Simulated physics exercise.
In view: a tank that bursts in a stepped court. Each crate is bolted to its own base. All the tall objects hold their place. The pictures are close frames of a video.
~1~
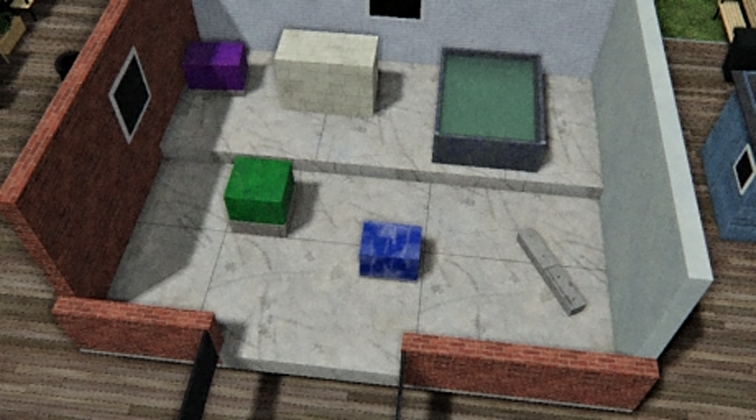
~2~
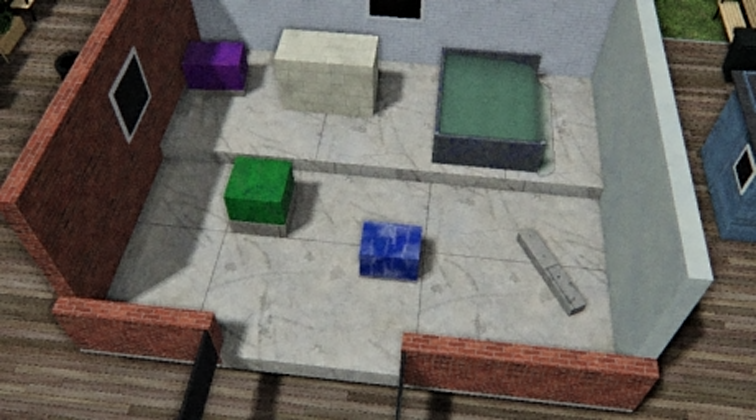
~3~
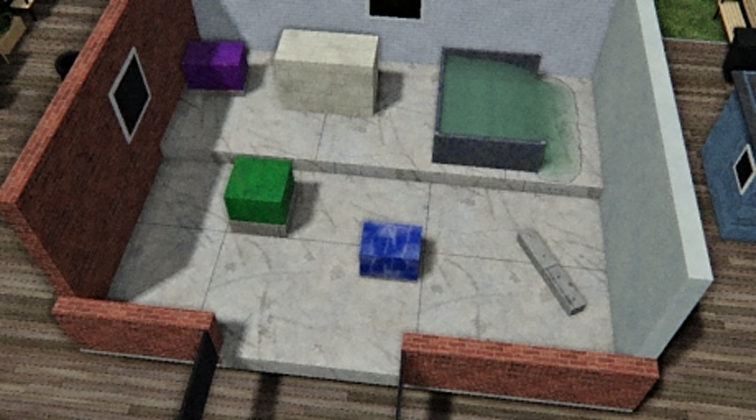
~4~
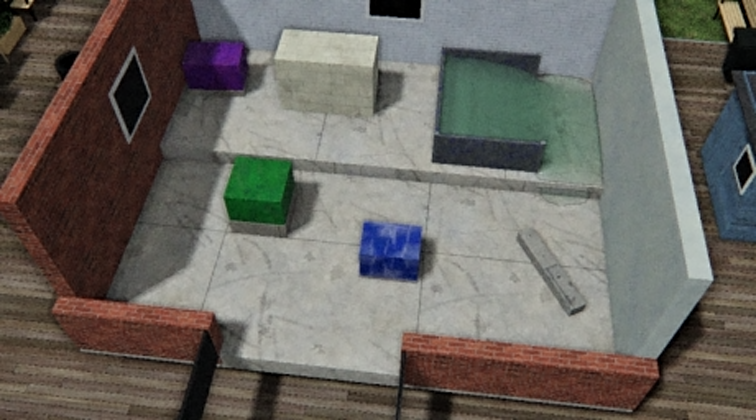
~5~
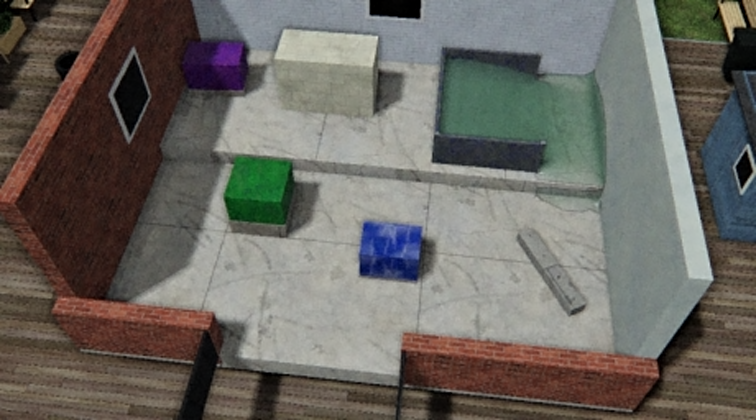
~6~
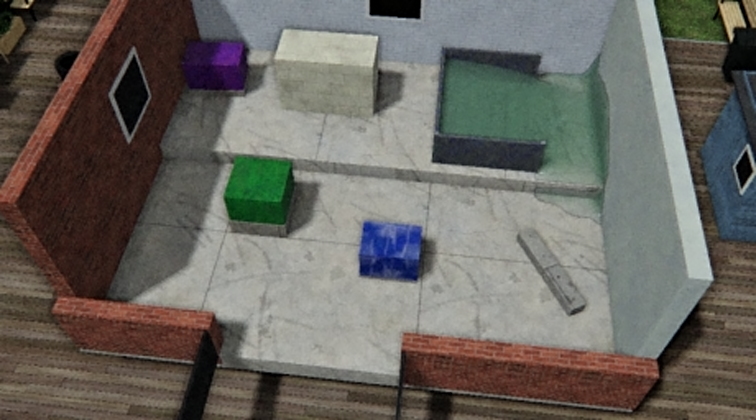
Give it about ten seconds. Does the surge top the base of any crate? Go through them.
In the end: The green crate stays dry; the blue crate gets wet; the purple crate stays dry.
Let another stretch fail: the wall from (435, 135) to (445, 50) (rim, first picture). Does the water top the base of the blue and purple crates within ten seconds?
The blue crate is topped, the purple crate is wetted.
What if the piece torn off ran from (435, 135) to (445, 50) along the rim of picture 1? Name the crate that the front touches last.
It is the crate marked blue.
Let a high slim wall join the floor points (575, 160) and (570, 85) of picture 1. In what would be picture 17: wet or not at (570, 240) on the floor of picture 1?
There: Awash.
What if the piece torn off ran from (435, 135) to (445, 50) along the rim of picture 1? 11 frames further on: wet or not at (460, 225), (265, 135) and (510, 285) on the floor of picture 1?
As listed: Clear, awash, clear.
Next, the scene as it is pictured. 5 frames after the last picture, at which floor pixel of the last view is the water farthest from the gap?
At about (610, 310).
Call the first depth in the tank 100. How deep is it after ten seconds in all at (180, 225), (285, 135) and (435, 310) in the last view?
About 6, 2 and 6 per cent.
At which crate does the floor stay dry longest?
That is the green-painted one.
A moment on, water covers 10 % of the floor; the green crate not reached, the blue crate not reached, the purple crate not reached.
Next, water covers 20 % of the floor; the green crate not reached, the blue crate not reached, the purple crate not reached.
Then, water covers 40 % of the floor; the green crate not reached, the blue crate water round its plinth, the purple crate water round its plinth.
Later, water covers 60 % of the floor; the green crate water round its plinth, the blue crate water round its plinth, the purple crate water round its plinth.
In the end, water covers 85 % of the floor; the green crate stayed above the water, the blue crate was topped, the purple crate stayed above the water.
